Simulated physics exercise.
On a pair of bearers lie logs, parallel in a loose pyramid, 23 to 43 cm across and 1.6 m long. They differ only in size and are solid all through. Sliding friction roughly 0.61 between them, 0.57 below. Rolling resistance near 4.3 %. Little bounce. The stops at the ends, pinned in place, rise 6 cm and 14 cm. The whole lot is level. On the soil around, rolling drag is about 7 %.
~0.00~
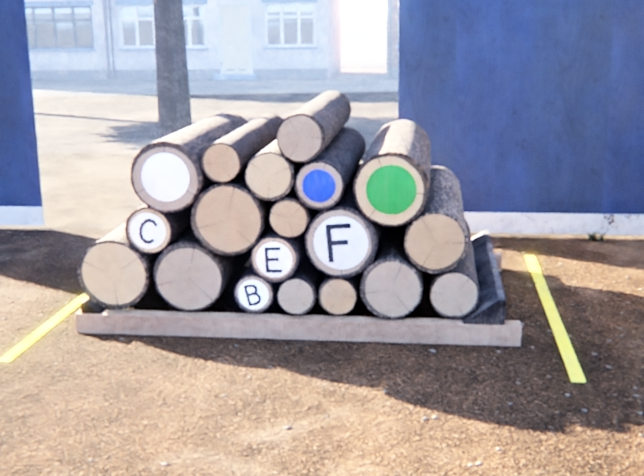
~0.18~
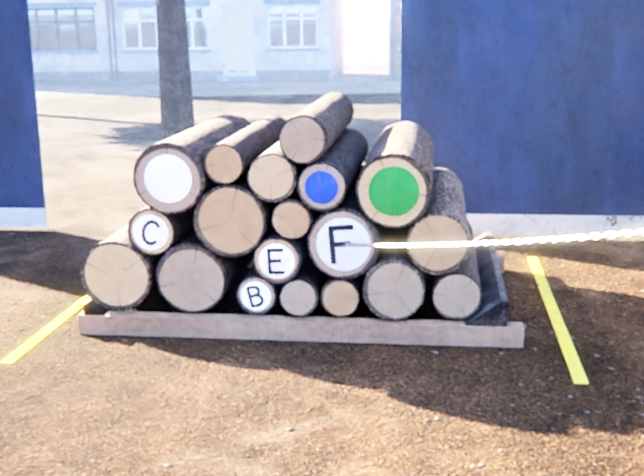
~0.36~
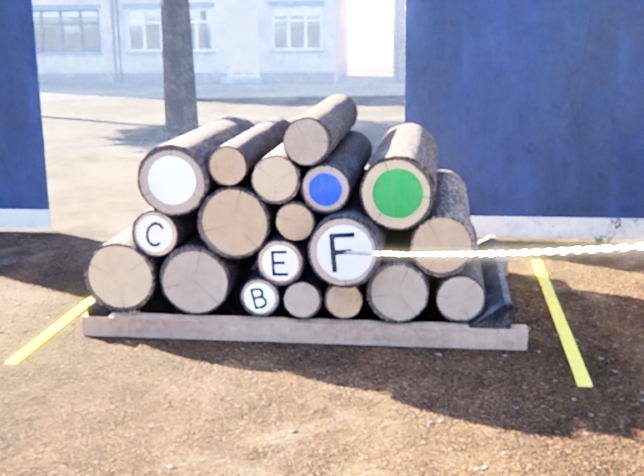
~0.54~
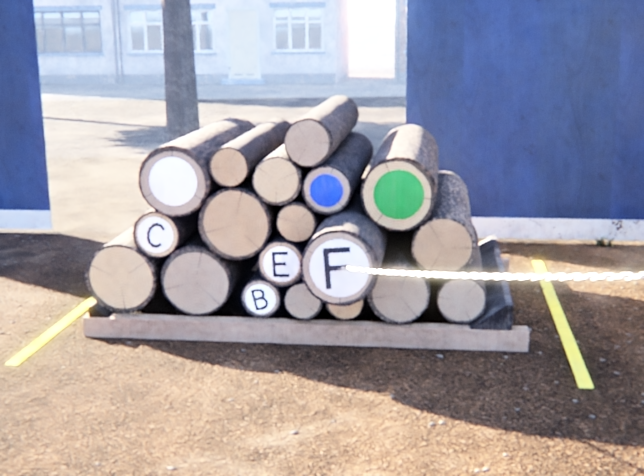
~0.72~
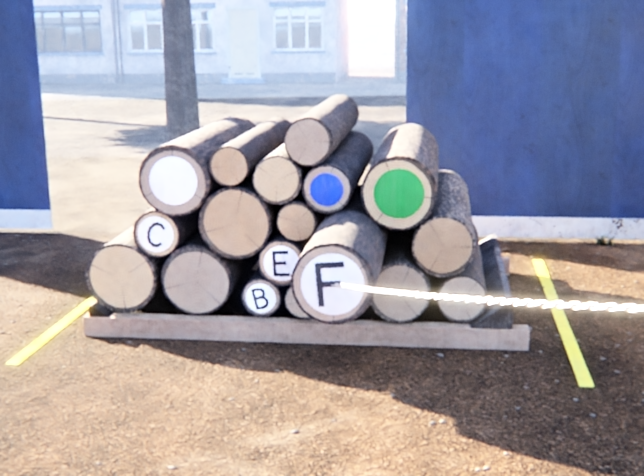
On bare brown ground between blue walls, logs lie stacked in a loose pyramid, some ends marked with letters or coloured discs. A pale rope appears from the right, reaching the log marked F. That log then slides out of the pile towards the viewer, while the others stay still.
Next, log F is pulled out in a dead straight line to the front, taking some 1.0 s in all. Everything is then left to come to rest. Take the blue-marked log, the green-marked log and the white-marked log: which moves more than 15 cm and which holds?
Blue moves; green moves; white holds.
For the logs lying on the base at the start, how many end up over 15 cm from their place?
Total: 0.
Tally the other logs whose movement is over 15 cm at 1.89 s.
Count at that time: 4.
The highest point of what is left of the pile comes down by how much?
Some 15 cm lower.
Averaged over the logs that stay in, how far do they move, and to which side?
Some 5 cm rightwards.
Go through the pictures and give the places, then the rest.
In the first picture, 19 logs, 7 on the base, highest (301, 138); blue (319, 186), green (391, 190), white (165, 177), B (254, 294), E (274, 260), F (341, 243), C (148, 231); left chock (6 cm) (82, 303); right chock (14 cm) (501, 300); lines (42, 331) and (566, 347).
Log F has not moved yet, at (343, 245); the rest still, in the second picture.
Log F is 13 cm out, at (345, 252); the rest still, in the third picture.
Log F is 44 cm out, at (339, 268); the rest still, in the fourth picture.
Log F is 74 cm out, at (333, 284); the rest still; blue (327, 190), green (399, 194), white (173, 181), in the fifth picture.
After 1.39 s, 0 now displaced over 15 cm; blue 2.2 cm right and 2.5 cm down; green 2.6 cm left and 2.2 cm down; white in place.
After 1.89 s, 4 now displaced over 15 cm; blue 10 cm right and 36 cm down; green 3.6 cm right and 17 cm down; white in place.
After 2.48 s, 5 now displaced over 15 cm; 1 across the right yellow line; blue 18 cm right and 40 cm down; green 34 cm right and 25 cm down; white in place.
After 4.36 s, 5 now displaced over 15 cm; 3 across the right yellow line; blue 18 cm right and 40 cm down; green 1.8 m right and 65 cm down; white in place.
At rest by 5.6 s, 5 moved over 15 cm; 3 across the right yellow line; blue 18 cm right and 40 cm down; green rolled far off to the right; white in place; top of the pile 1.1 m high, from 1.3 m.
